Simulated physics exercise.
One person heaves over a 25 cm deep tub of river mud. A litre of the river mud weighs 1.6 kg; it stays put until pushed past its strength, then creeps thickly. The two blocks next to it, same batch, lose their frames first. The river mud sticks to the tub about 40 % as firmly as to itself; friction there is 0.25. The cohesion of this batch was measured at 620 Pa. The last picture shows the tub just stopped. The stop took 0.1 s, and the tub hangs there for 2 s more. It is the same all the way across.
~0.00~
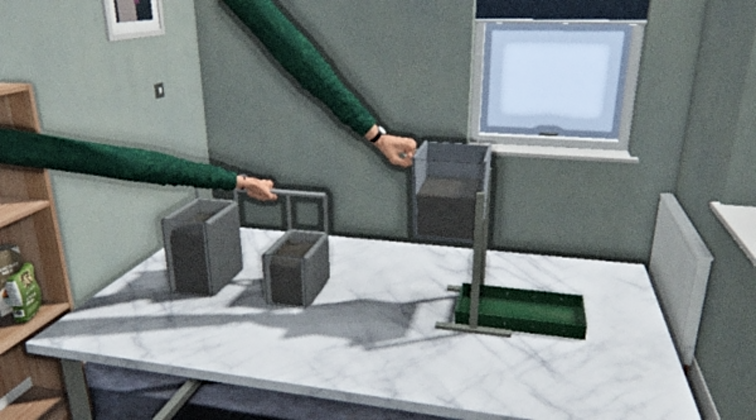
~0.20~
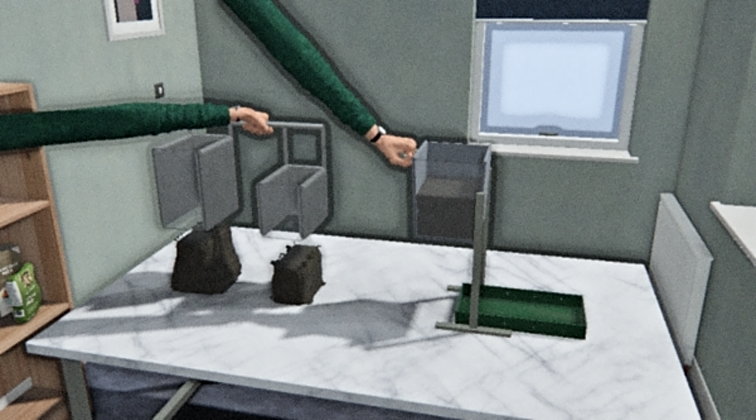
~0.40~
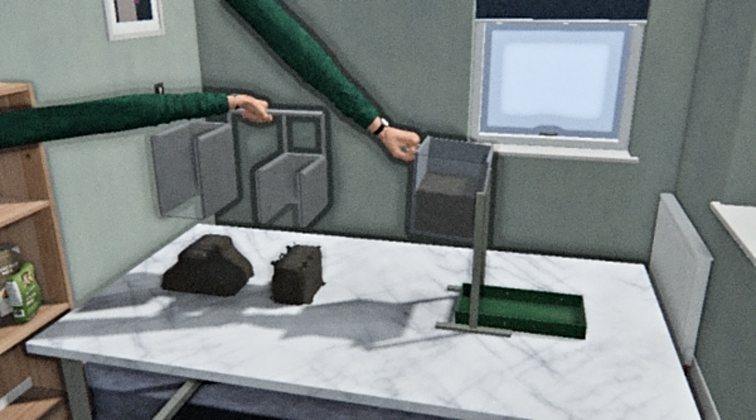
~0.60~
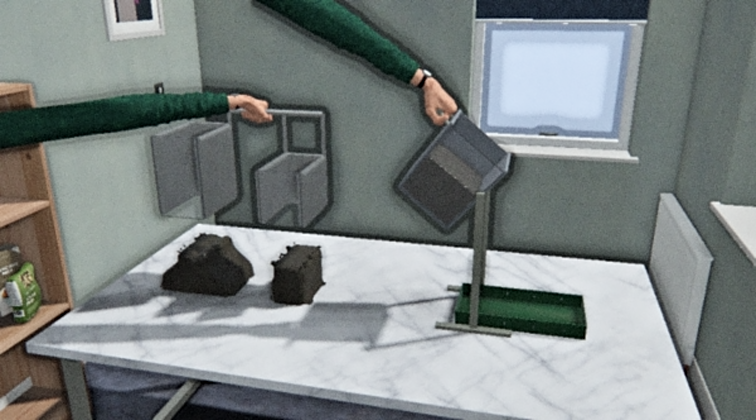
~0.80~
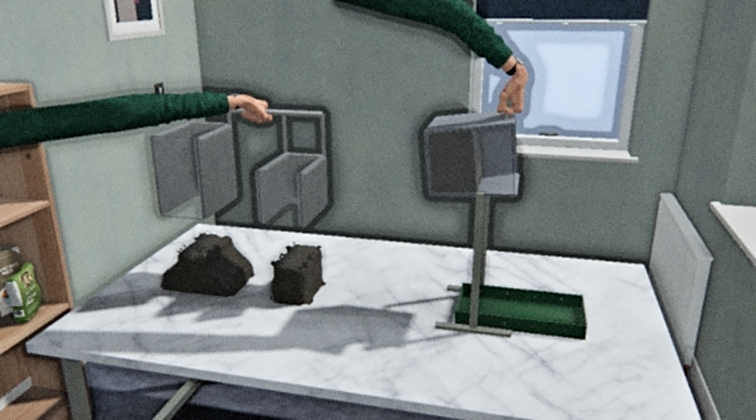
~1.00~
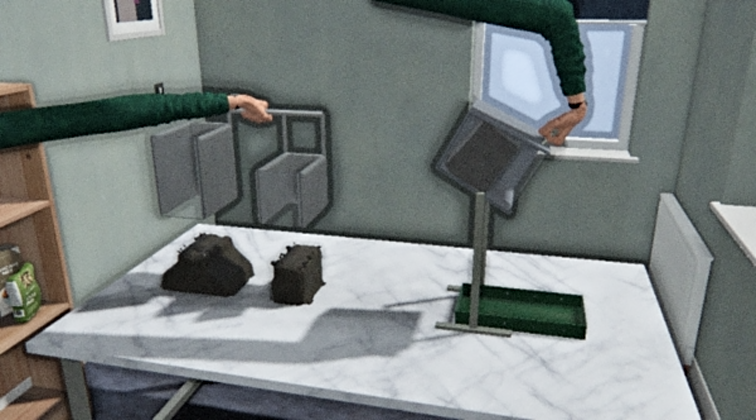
Two arms in green sleeves reach over a white marbled table in a grey-green room with a window, seen from slightly above by a still camera. One holds two grey open moulds around dark mud at left; the other grips a clear-sided tub of mud on a stand beside a green tray. The left hand lifts the moulds, the larger block slumps, then the other hand tilts the tub far over rightward.
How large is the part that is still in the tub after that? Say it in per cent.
It comes to some 0 %.
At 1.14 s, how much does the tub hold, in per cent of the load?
About 80 %.
After 1.14 s, the tub is at 118 degrees and holds 82 %.
After 1.31 s, the tub is at 118 degrees and holds 0 %.
After 1.48 s, the tub is at 118 degrees and holds 0 %.
After 1.65 s, the tub is at 118 degrees and holds 0 %.
After 3.00 s, at the end, the tub is at 118 degrees and holds 0 %.
